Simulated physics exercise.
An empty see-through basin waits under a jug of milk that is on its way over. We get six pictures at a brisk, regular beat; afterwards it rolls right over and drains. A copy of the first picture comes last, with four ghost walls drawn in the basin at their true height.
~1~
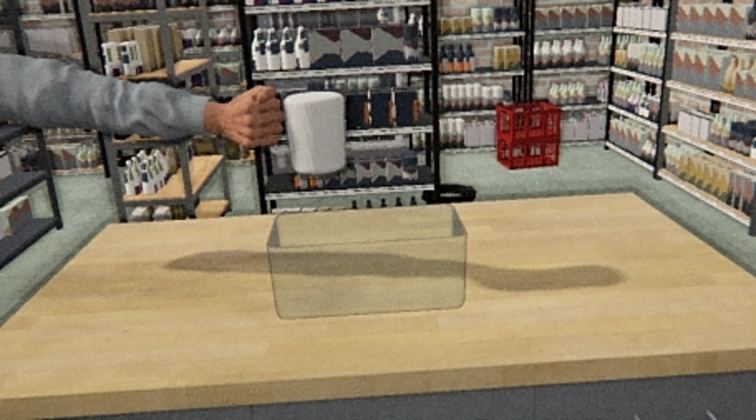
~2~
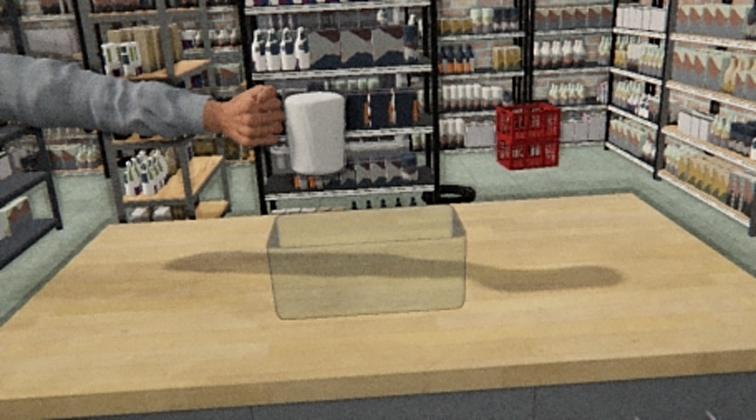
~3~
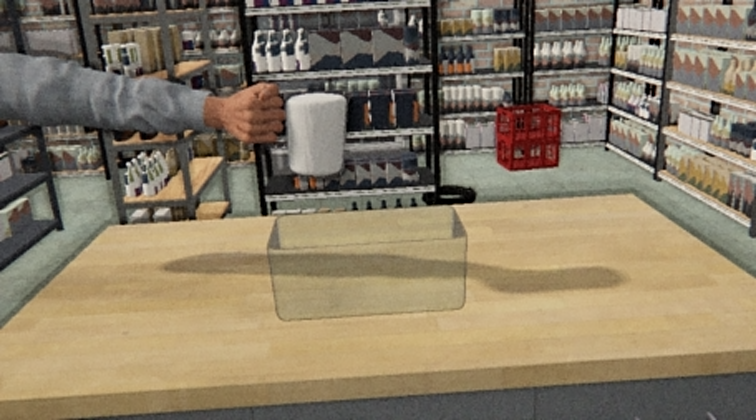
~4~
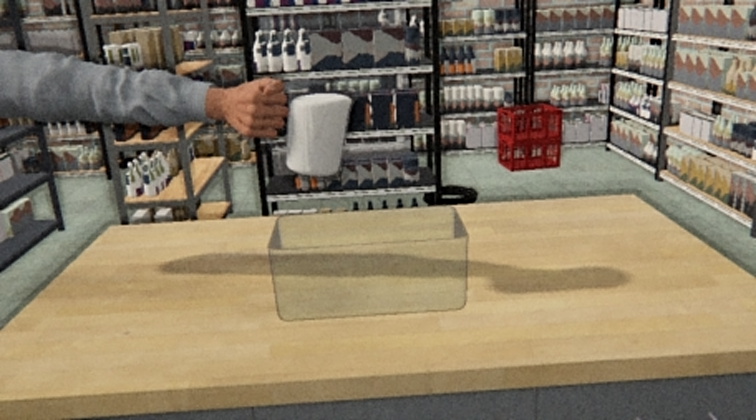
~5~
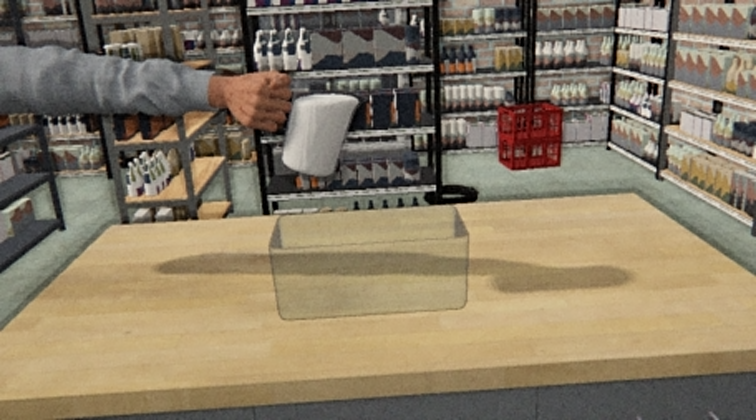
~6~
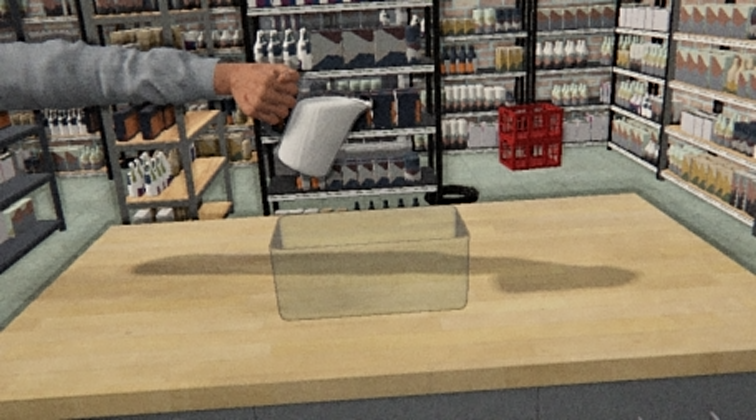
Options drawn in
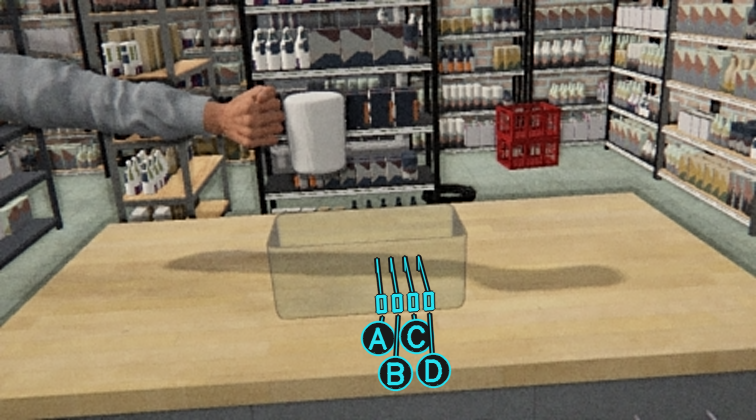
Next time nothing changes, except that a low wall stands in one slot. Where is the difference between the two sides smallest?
The answer is slot C.
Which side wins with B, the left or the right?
The right one.
In cyan, A at (382, 317); B at (398, 316); C at (413, 315); D at (429, 314).
Choosing A, about 23 % ends left of the wall and 75 % right of it.
Choosing B, about 30 % ends left of the wall and 67 % right of it; 3 % is lost outside.
Choosing C, about 47 % ends left of the wall and 50 % right of it; 3 % is lost outside.
Choosing D, about 71 % ends left of the wall and 26 % right of it; 3 % is lost outside.
